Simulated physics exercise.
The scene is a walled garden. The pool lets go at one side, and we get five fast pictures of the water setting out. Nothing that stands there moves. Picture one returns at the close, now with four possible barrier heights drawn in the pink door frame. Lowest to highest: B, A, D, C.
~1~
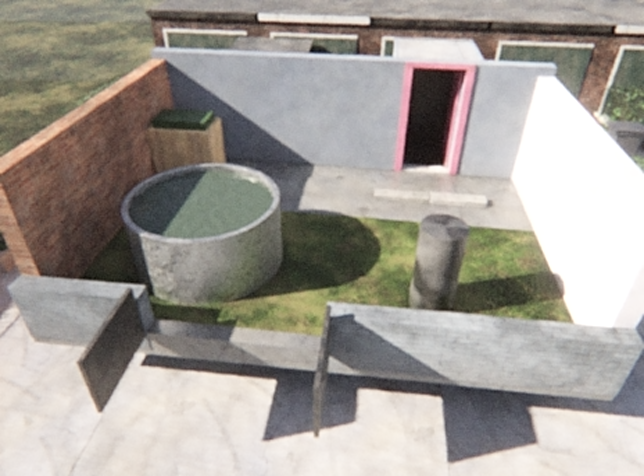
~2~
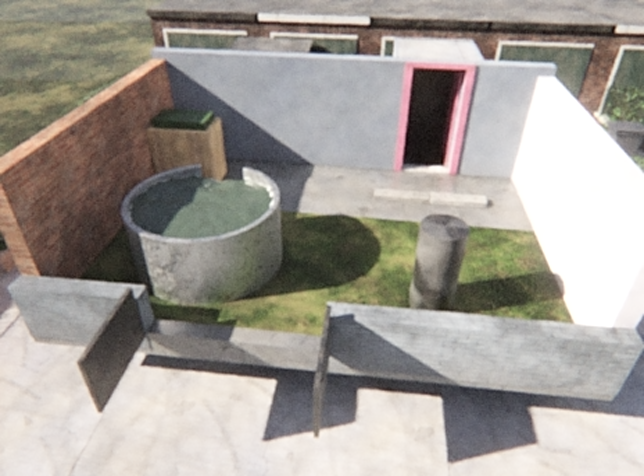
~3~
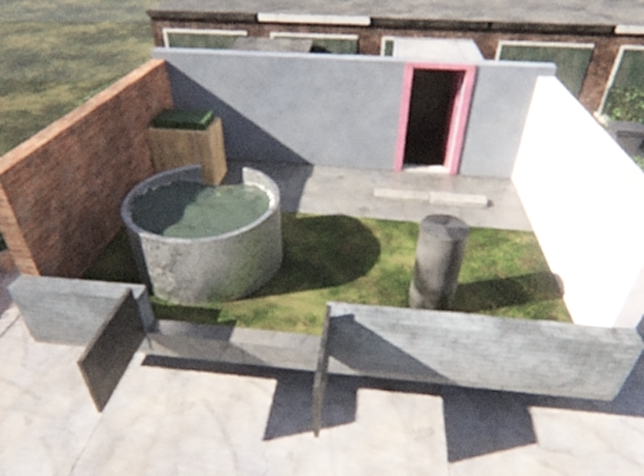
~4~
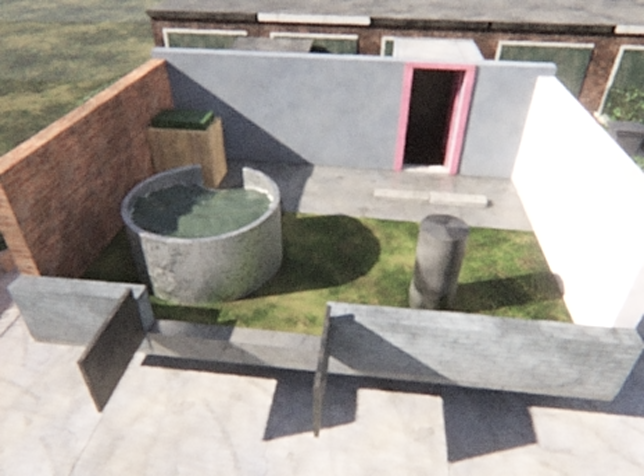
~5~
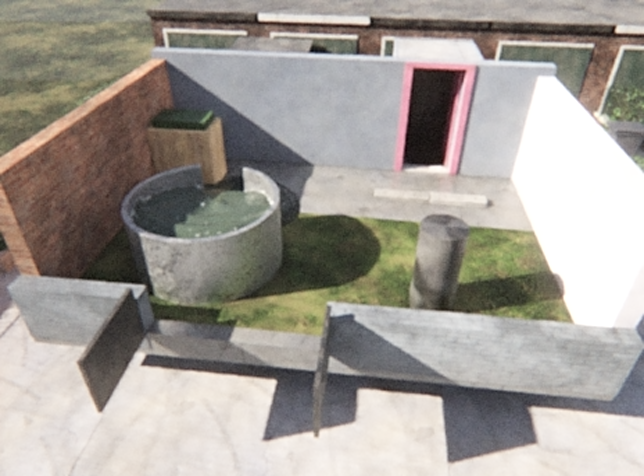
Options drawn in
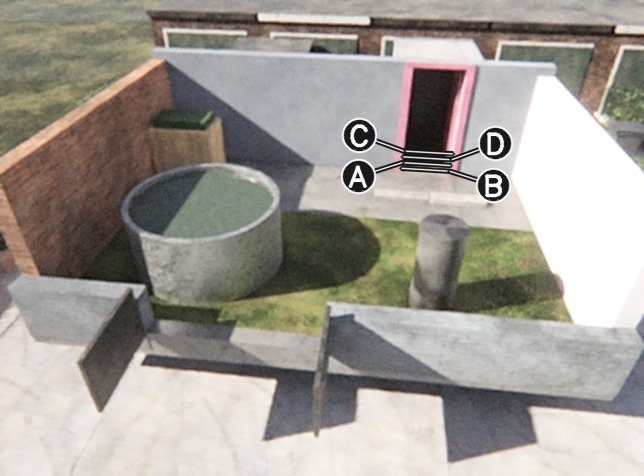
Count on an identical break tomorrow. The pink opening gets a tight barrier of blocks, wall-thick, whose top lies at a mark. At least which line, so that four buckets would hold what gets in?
It is A.
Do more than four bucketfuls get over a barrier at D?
No, not at all.
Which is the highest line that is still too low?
That would be B.
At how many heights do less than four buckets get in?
Three of the four.
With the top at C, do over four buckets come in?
No.
On the marked copy, A at (426, 164); B at (425, 169); C at (428, 152); D at (427, 158); from the bottom up B, A, D, C.
With A, a splash gets over, under a bucket.
With B, about 9 bucketfuls get in.
With C, nothing gets over.
With D, nothing gets over.
